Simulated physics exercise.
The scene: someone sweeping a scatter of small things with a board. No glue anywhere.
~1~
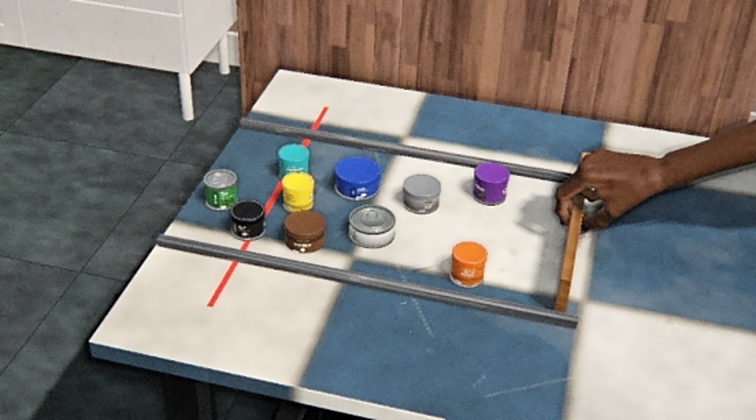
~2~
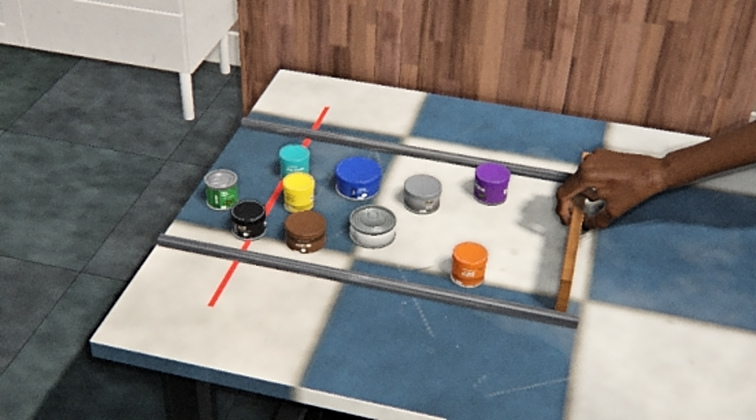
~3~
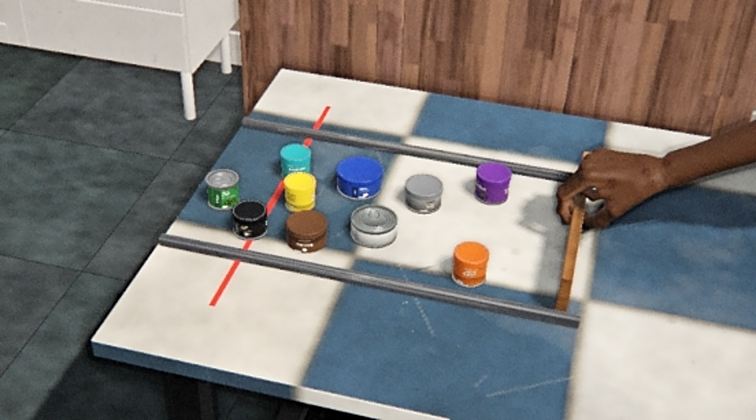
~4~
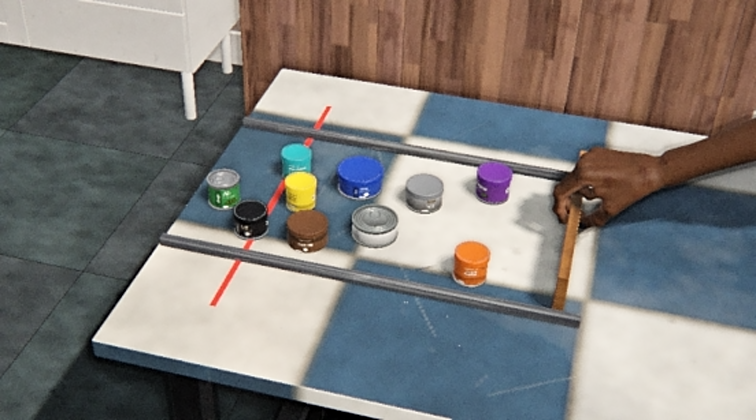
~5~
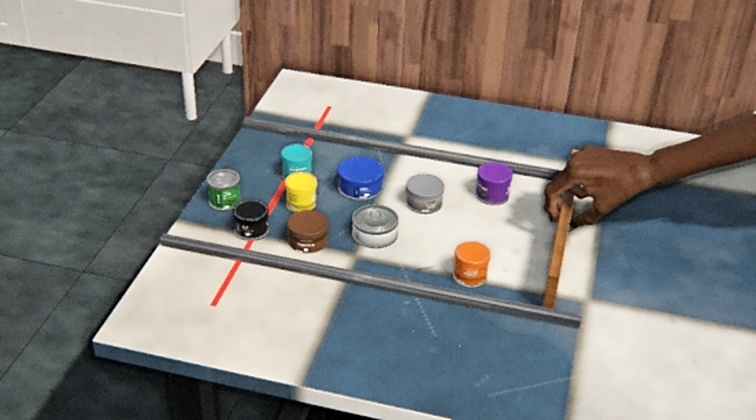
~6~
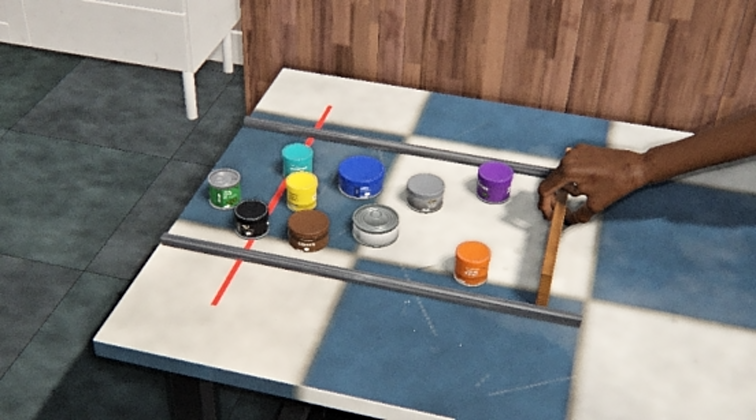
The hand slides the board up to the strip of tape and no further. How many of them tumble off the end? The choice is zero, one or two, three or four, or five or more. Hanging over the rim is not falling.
Outcome: The number that fall off is one or two.
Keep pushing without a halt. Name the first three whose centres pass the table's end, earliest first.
They are the turquoise pot, the black tin, the green tin.
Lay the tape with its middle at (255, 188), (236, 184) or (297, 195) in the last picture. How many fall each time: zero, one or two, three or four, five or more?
The falls would be 3 or 4; five or more; zero.
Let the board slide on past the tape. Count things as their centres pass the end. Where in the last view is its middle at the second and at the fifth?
Its middle is around (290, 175) and later (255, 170).
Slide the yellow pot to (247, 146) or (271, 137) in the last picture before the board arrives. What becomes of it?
The yellow pot tumbles off; is kept.
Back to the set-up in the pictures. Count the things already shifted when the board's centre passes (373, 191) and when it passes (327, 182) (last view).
At the one place 7, at the other 9.
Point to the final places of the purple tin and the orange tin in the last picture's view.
The purple tin stops around (284, 145); the orange tin around (238, 222).
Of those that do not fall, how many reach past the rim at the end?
That would be 0.
Soon after, none off yet; green tin at rest near (225, 189); black tin at rest near (252, 220); turquoise pot at rest near (298, 163).
After that, none off yet; green tin at rest near (225, 189); black tin at rest near (252, 220); turquoise pot displaced a little near (285, 161).
In the end, the number that fall off is one or two; gone, turquoise pot and black tin.
